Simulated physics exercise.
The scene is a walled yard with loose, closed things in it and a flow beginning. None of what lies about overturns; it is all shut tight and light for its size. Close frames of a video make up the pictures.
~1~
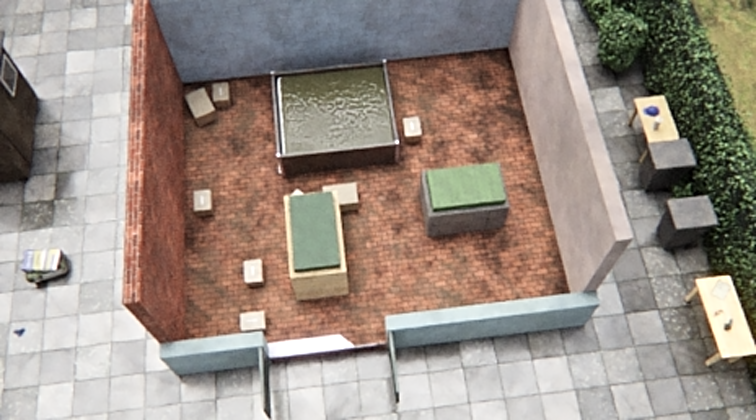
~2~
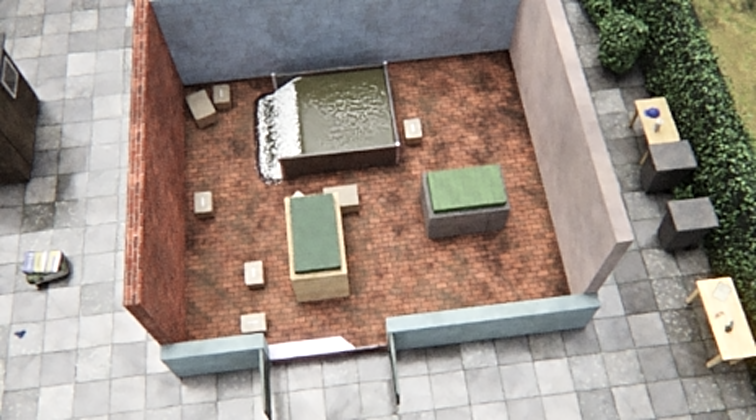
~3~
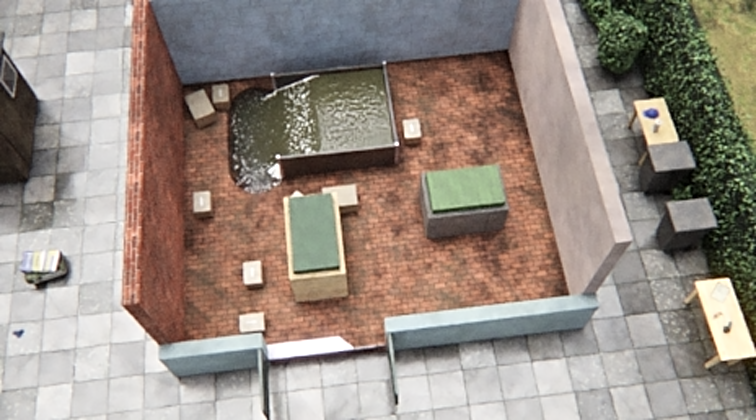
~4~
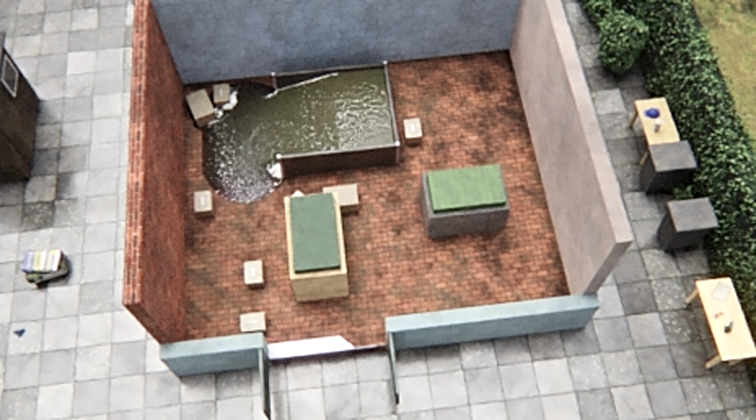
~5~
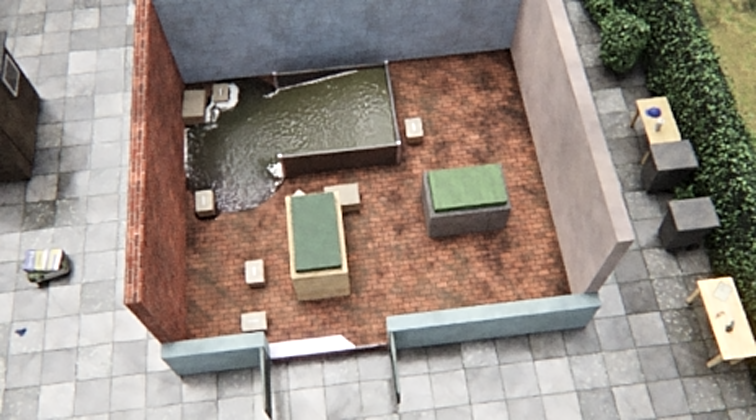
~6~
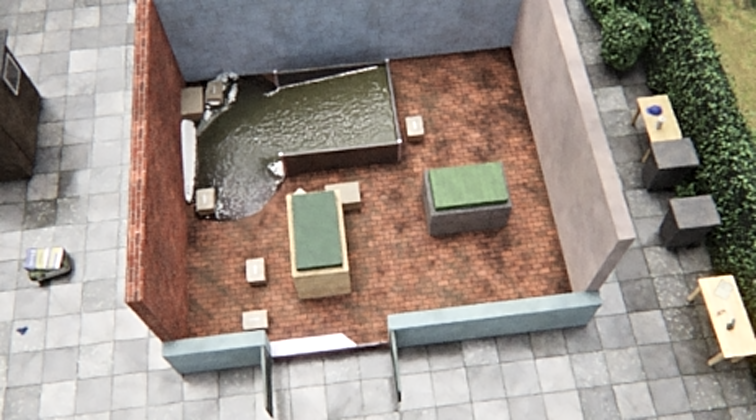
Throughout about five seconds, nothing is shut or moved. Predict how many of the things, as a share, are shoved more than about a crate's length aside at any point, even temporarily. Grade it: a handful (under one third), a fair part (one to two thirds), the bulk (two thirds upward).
A fair part.
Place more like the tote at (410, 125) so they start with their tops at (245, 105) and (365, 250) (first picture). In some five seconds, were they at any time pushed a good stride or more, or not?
The first did it, and the other came up short.
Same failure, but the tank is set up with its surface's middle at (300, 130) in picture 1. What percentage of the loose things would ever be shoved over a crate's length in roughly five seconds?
It should come out close to 60 %.
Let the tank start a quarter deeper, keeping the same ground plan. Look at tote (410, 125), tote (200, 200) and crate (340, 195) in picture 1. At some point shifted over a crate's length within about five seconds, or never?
One: Stayed below the mark. Two: Passed the mark. Three: Stayed below the mark.
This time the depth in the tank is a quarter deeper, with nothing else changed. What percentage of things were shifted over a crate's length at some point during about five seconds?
About 60 %.
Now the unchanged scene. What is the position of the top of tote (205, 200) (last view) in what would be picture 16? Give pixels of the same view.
(214, 294), roughly.
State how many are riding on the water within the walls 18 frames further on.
Total: 3.
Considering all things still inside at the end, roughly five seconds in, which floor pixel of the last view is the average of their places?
Roughly (359, 189).
A moment on, 0 of 8 are well off their spots; 1 afloat.
Next, 1 of 8 are well off their spots; 2 afloat.
Later, 5 of 8 are well off their spots; 3 afloat.
In the end, 5 of 8 are well off their spots, and 5 have been at some point; 1 afloat.
